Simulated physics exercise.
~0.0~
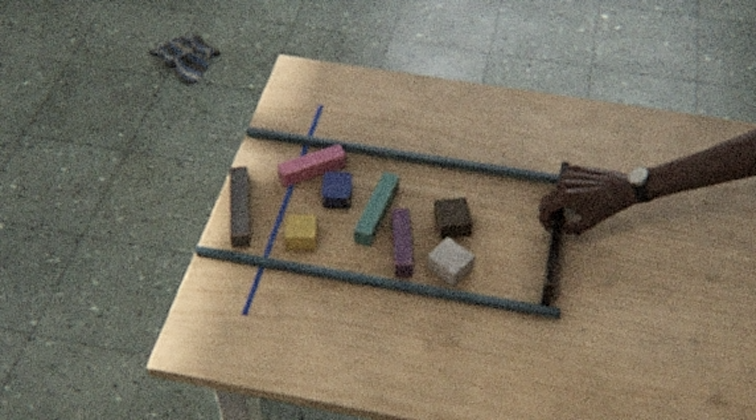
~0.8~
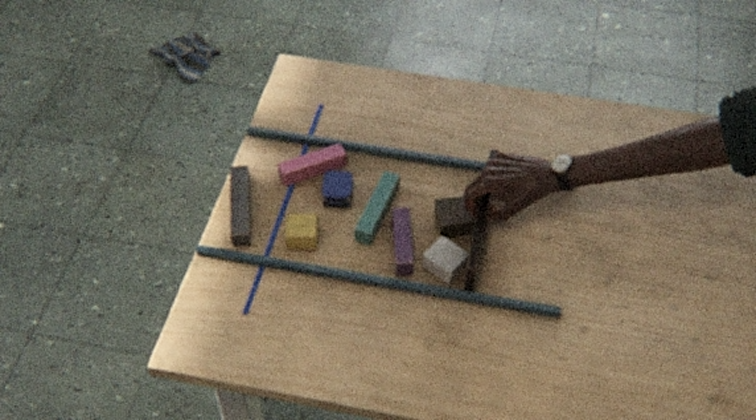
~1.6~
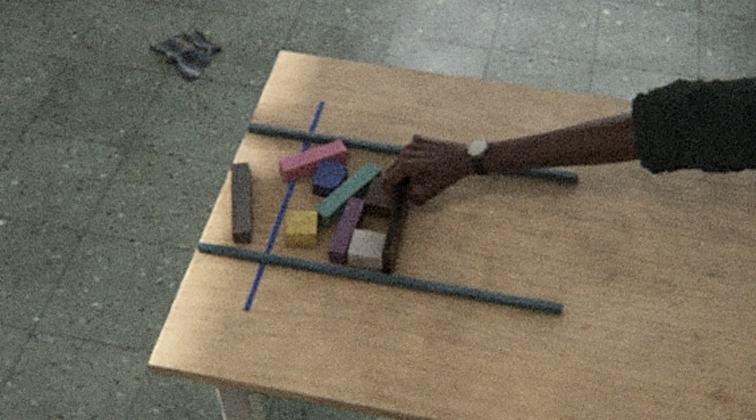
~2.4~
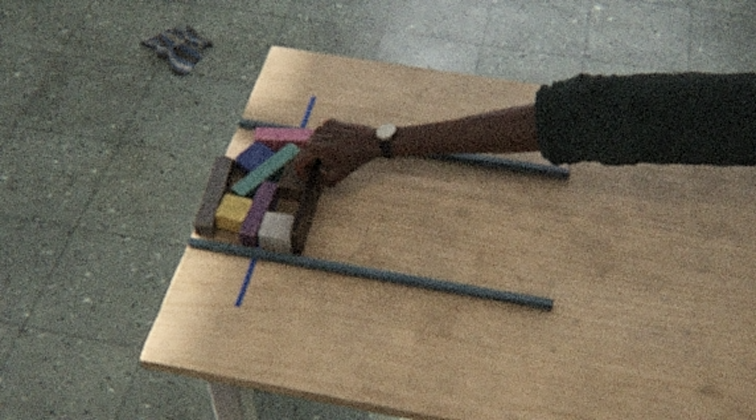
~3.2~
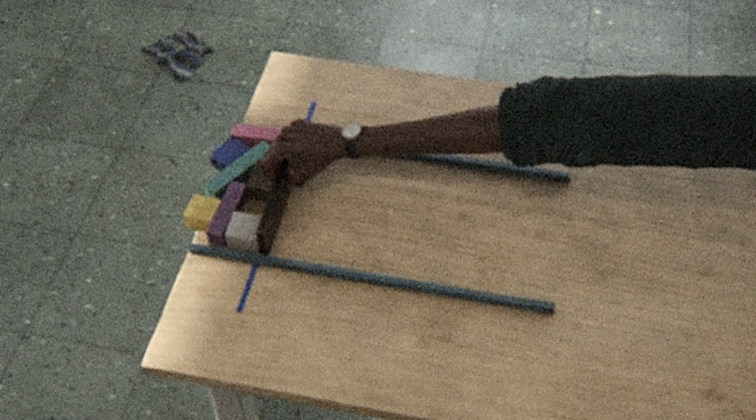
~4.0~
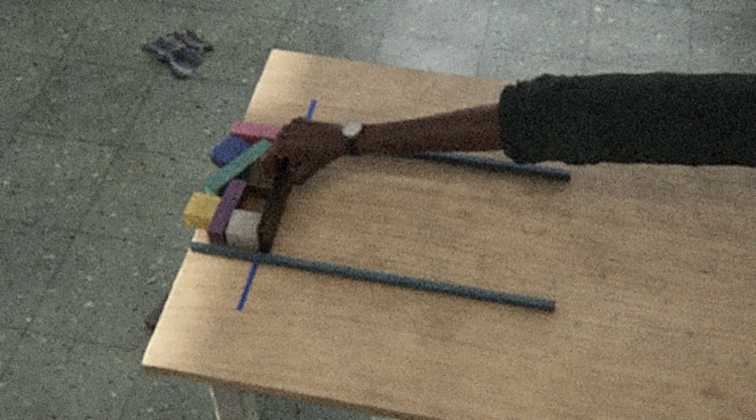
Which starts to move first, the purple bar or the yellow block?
The purple bar moves first, pushed left while the yellow block is still in its place. The yellow block only gets shoved along later, as the pile closes up near the table's edge.
